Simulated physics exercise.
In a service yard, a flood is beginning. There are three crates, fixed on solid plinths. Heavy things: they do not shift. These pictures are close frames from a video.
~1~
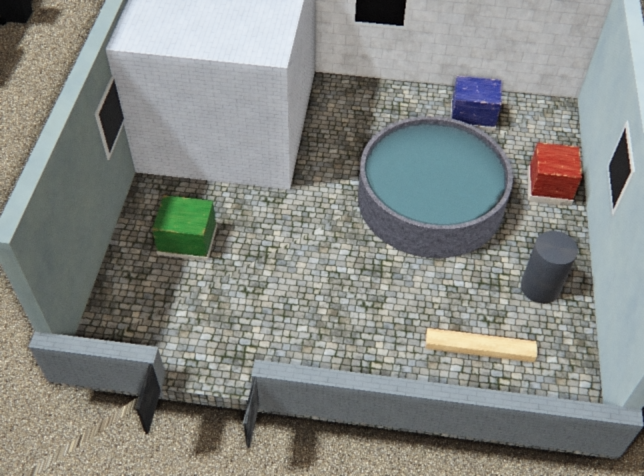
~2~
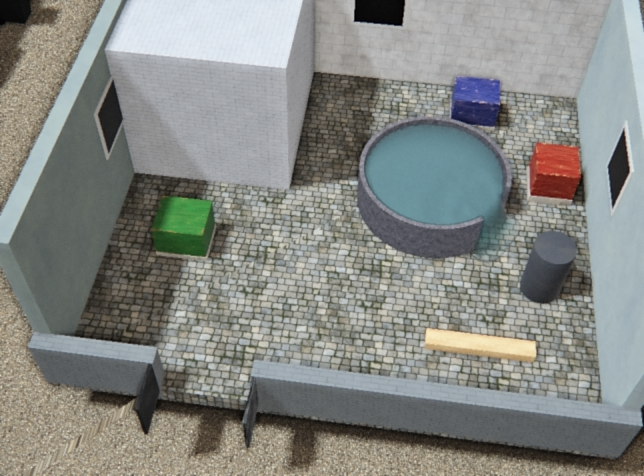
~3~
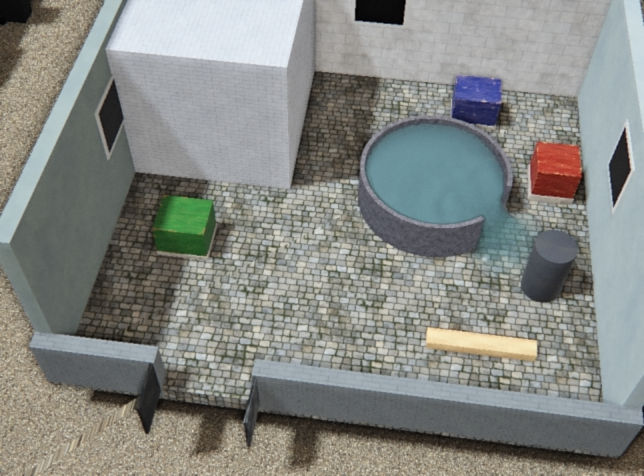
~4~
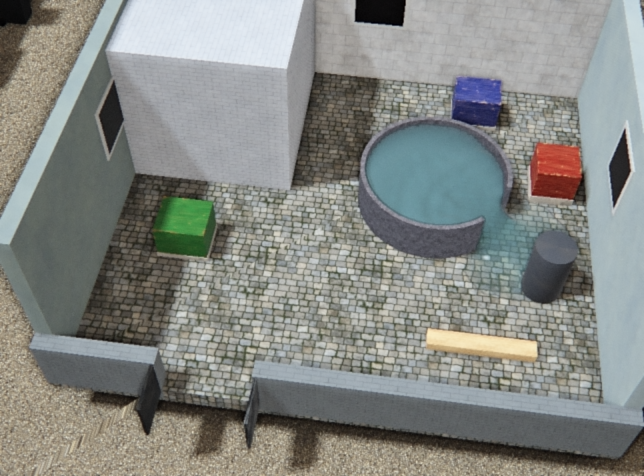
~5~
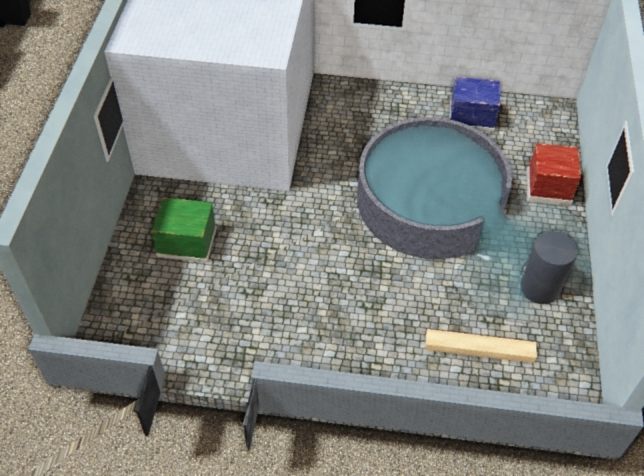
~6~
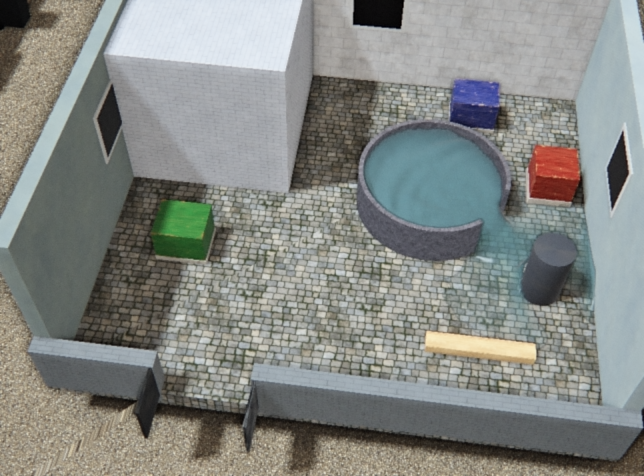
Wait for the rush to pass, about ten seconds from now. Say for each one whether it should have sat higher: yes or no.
Green crate - yes; red crate - yes; blue crate - yes.
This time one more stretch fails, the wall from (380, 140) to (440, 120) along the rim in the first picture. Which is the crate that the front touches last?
The green crate, by my reading.
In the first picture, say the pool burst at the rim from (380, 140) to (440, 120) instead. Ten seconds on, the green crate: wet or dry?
I'd say the green crate is untouched.
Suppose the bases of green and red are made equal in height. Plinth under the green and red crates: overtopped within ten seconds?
Green stays out of it; red gets flooded.
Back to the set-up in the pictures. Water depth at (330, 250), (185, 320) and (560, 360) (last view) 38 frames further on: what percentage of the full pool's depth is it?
In order: About 4, 6 and 16 in a hundred.
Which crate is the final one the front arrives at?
I'd go with the green crate.
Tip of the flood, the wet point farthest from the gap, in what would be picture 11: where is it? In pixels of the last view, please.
The farthest wet point should be near (597, 431).
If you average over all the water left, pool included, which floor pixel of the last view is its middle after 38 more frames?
The spot I would choose is (433, 247).
A moment on, water covers 15 % of the floor; the green crate not reached, the red crate water round its plinth, the blue crate not reached.
Next, water covers 25 % of the floor; the green crate not reached, the red crate water round its plinth, the blue crate not reached.
Then, water covers 45 % of the floor; the green crate not reached, the red crate water round its plinth, the blue crate water round its plinth.
Later, water covers 85 % of the floor; the green crate water round its plinth, the red crate water round its plinth, the blue crate water round its plinth.
In the end, water covers 100 % of the floor; the green crate was topped, the red crate was topped, the blue crate was topped.
